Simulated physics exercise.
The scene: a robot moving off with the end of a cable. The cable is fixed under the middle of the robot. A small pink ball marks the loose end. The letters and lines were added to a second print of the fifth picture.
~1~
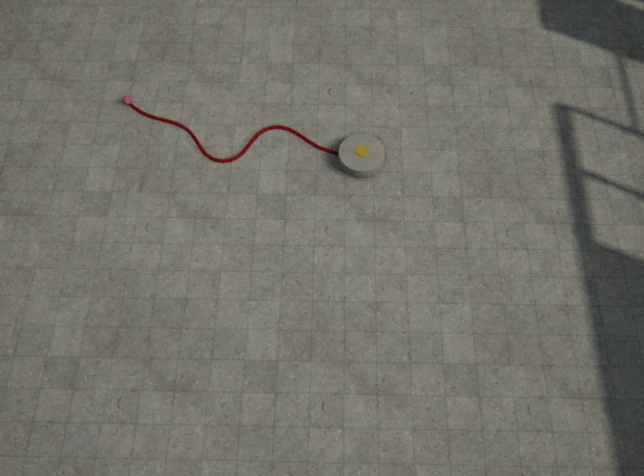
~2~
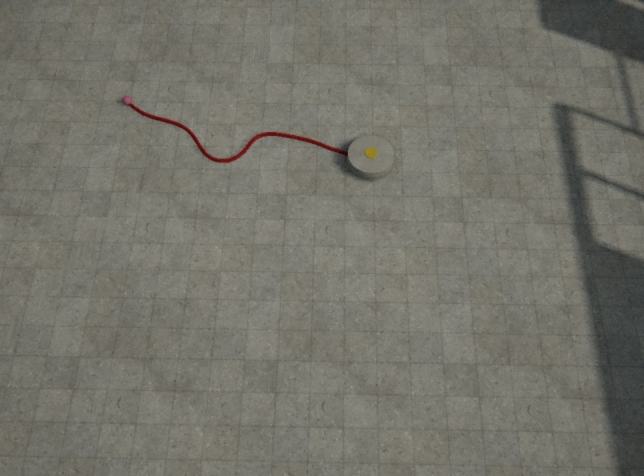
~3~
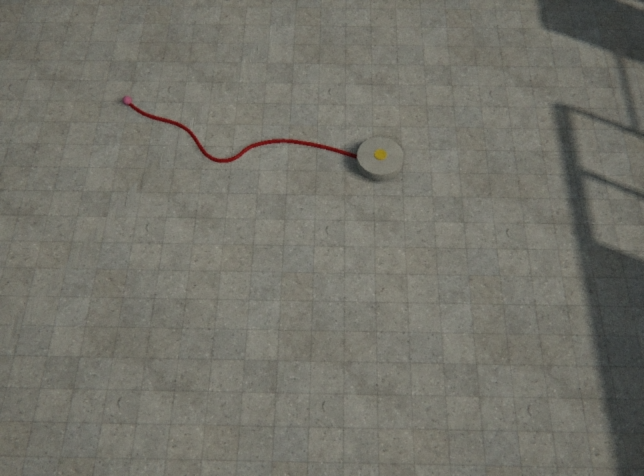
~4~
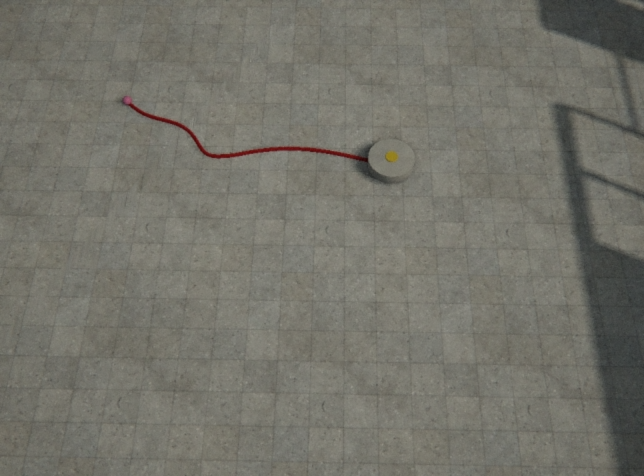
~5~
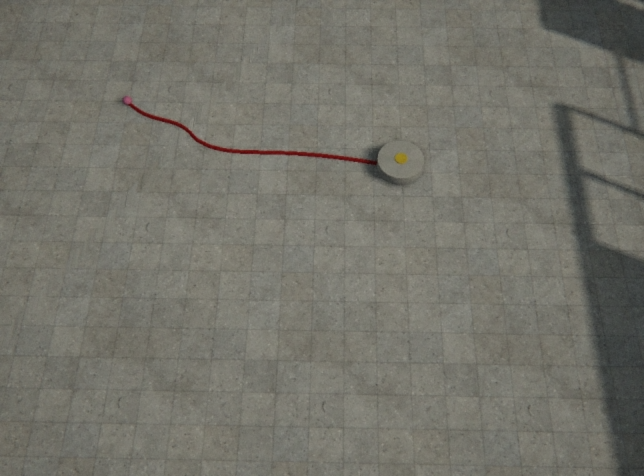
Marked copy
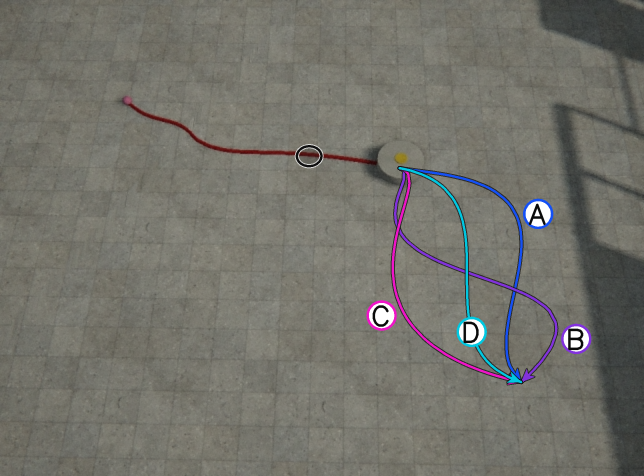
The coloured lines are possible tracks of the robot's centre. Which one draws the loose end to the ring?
The end stops on the ring with A.
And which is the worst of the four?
C.
On the marked copy, A from (400, 168) via (521, 232) to (521, 382); B from (400, 168) via (474, 275) to (521, 382); C from (400, 168) via (395, 291) to (521, 382); D from (400, 168) via (467, 263) to (521, 382); the ring at (309, 156).
Following A. Soon after the start, robot (507, 195), middle of the cable (353, 161), free end (212, 130).
Later, robot (514, 297), middle of the cable (399, 191), free end (263, 141).
In the end, robot (524, 379), middle of the cable (420, 246), free end (309, 154); the free end is on the ring.
As for the rest, B leaves the free end at (288, 176); C leaves the free end at (267, 181); D leaves the free end at (290, 162).
